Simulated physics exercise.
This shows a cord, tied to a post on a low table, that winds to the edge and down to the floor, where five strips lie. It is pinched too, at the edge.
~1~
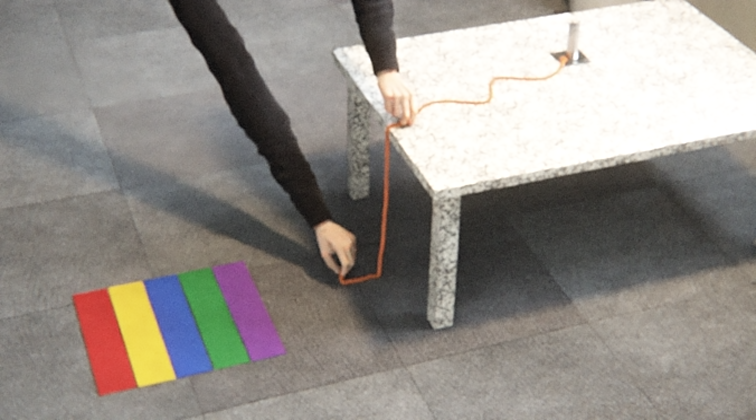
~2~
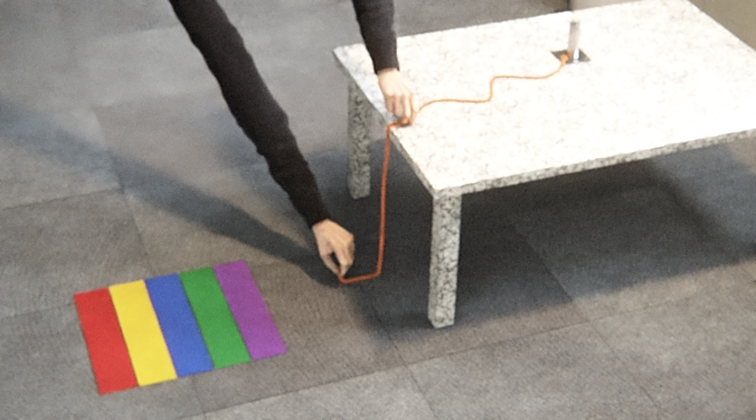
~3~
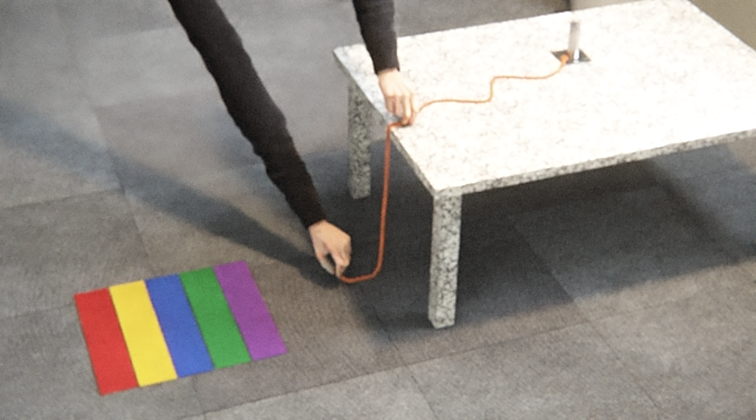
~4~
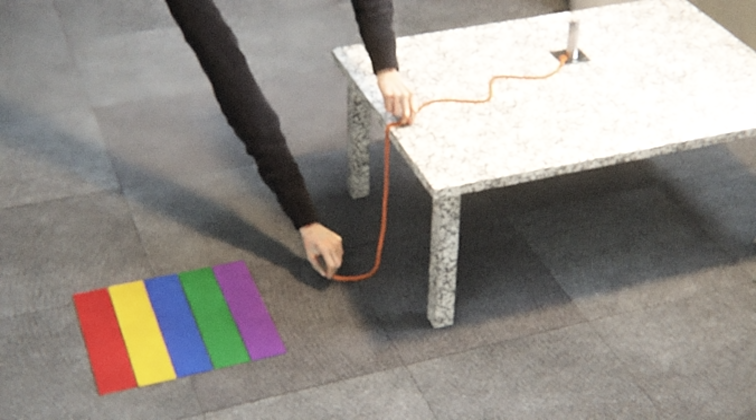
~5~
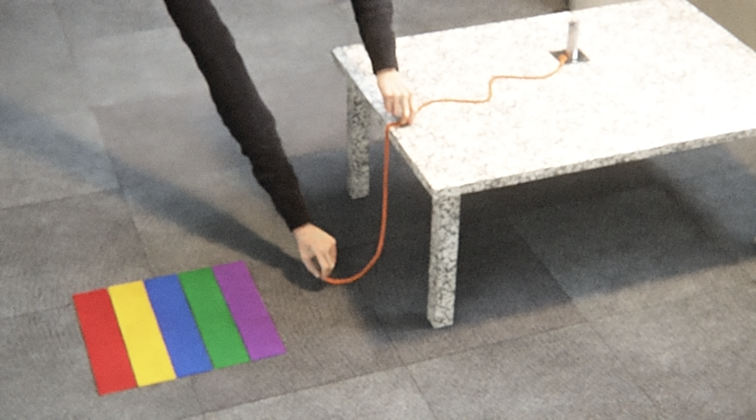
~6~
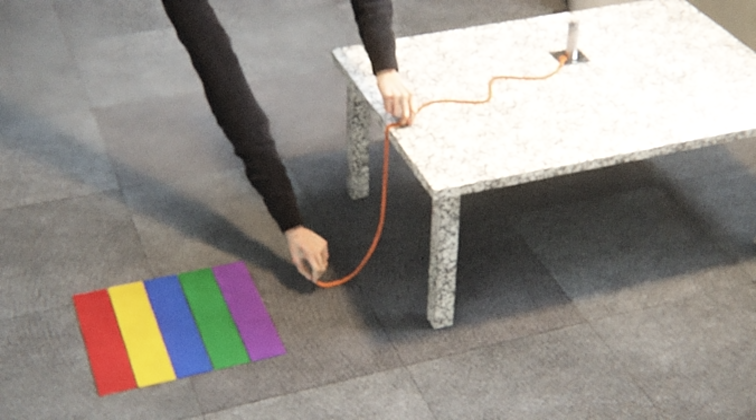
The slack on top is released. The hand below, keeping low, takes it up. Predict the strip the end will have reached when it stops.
I would say the blue strip.
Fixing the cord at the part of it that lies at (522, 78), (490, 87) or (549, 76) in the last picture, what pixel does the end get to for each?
Taking the tries in turn: (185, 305), (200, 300) and (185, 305).
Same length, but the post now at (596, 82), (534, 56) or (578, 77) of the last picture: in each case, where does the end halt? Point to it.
Somewhere near (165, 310), (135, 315) and (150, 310), in that order.
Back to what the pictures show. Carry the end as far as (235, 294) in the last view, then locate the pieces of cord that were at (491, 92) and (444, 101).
They move to (461, 92) and (412, 110) respectively.
A little later, end near (235, 294); over purple.
Next, end near (196, 302); over green.
When it is tight, end near (173, 307); over blue. The blue one.
